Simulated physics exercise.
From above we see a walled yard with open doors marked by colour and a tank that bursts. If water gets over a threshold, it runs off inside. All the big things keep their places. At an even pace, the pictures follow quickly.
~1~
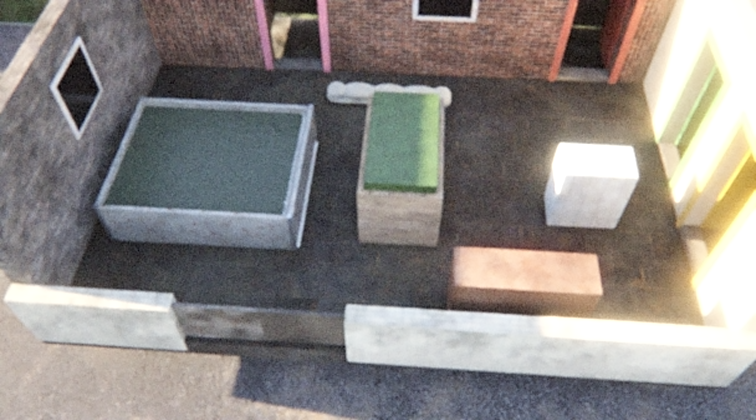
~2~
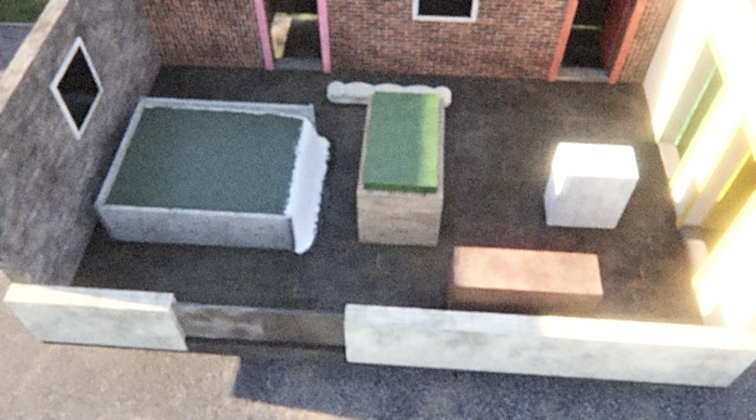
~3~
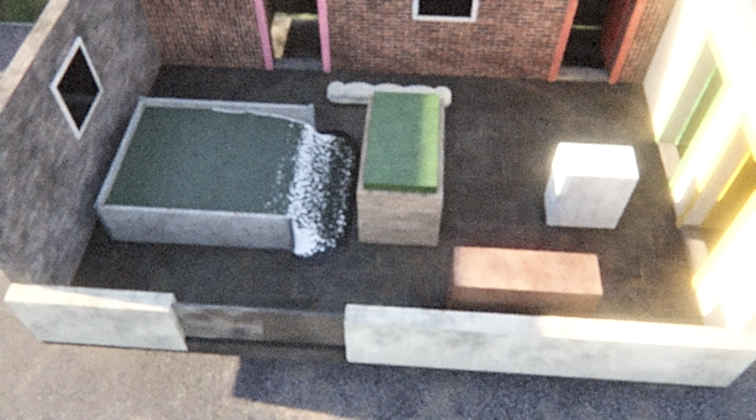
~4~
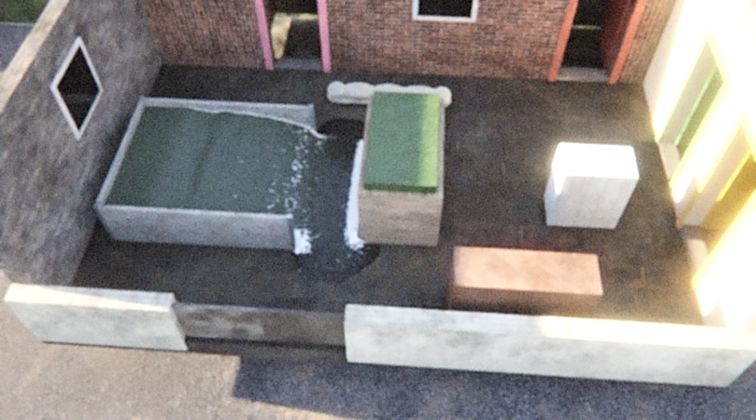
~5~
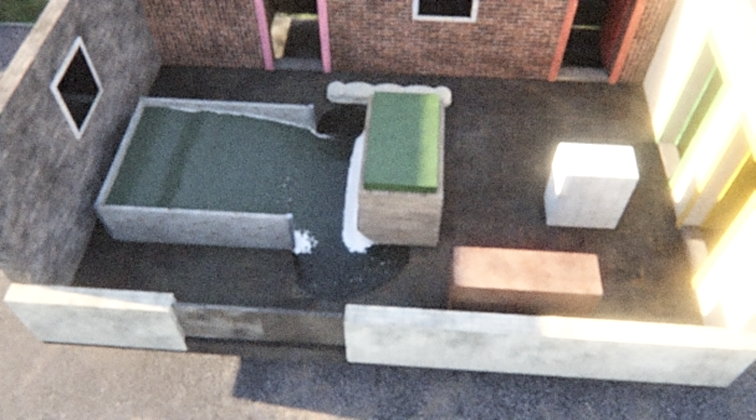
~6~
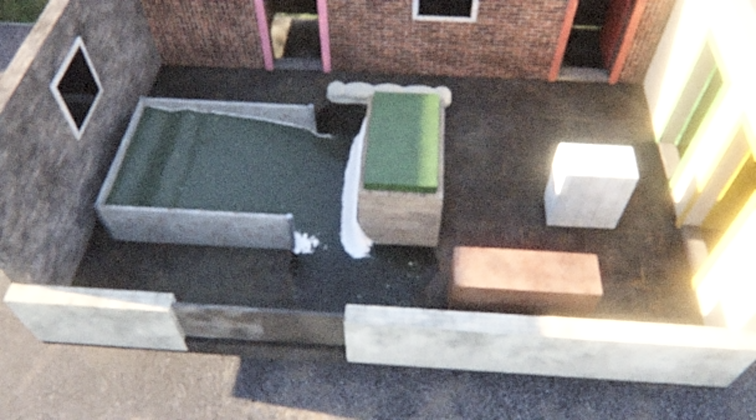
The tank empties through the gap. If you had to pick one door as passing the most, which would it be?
I would pick the green door.
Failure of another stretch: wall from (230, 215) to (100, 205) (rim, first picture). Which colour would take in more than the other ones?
My pick is the yellow one.
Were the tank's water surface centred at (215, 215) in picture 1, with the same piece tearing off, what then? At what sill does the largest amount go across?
I'd go with the yellow one.
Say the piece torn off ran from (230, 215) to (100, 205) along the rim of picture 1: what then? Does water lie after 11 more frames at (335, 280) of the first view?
I'd say it's swamped there.
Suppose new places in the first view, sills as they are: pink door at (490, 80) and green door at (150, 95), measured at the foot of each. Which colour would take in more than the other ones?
I'd say the biggest share comes in at the green door.
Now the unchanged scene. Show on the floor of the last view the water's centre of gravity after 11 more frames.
I'd place it roughly at (296, 196).
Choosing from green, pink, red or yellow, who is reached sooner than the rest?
The pink door.
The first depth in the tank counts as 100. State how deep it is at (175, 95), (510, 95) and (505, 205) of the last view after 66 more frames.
Readings in sequence: 14, 6, 12 percent.
A moment on, water covers 20 % of the floor; yellow door not reached, pink door not reached, green door not reached, red door not reached.
Next, water covers 45 % of the floor; yellow door not reached, pink door wet at the sill, nothing in, green door not reached, red door not reached.
Then, water covers 85 % of the floor; yellow door wet at the sill, nothing in, pink door a trickle in, green door wet at the sill, nothing in, red door wet at the sill, nothing in.
Later, water covers 95 % of the floor; yellow door a trickle in, pink door a trickle in, green door some in, red door wet at the sill, nothing in.
In the end, water covers 95 % of the floor; yellow door a trickle in, pink door a trickle in, green door a lot in, red door a trickle in; the green door has let in the most.
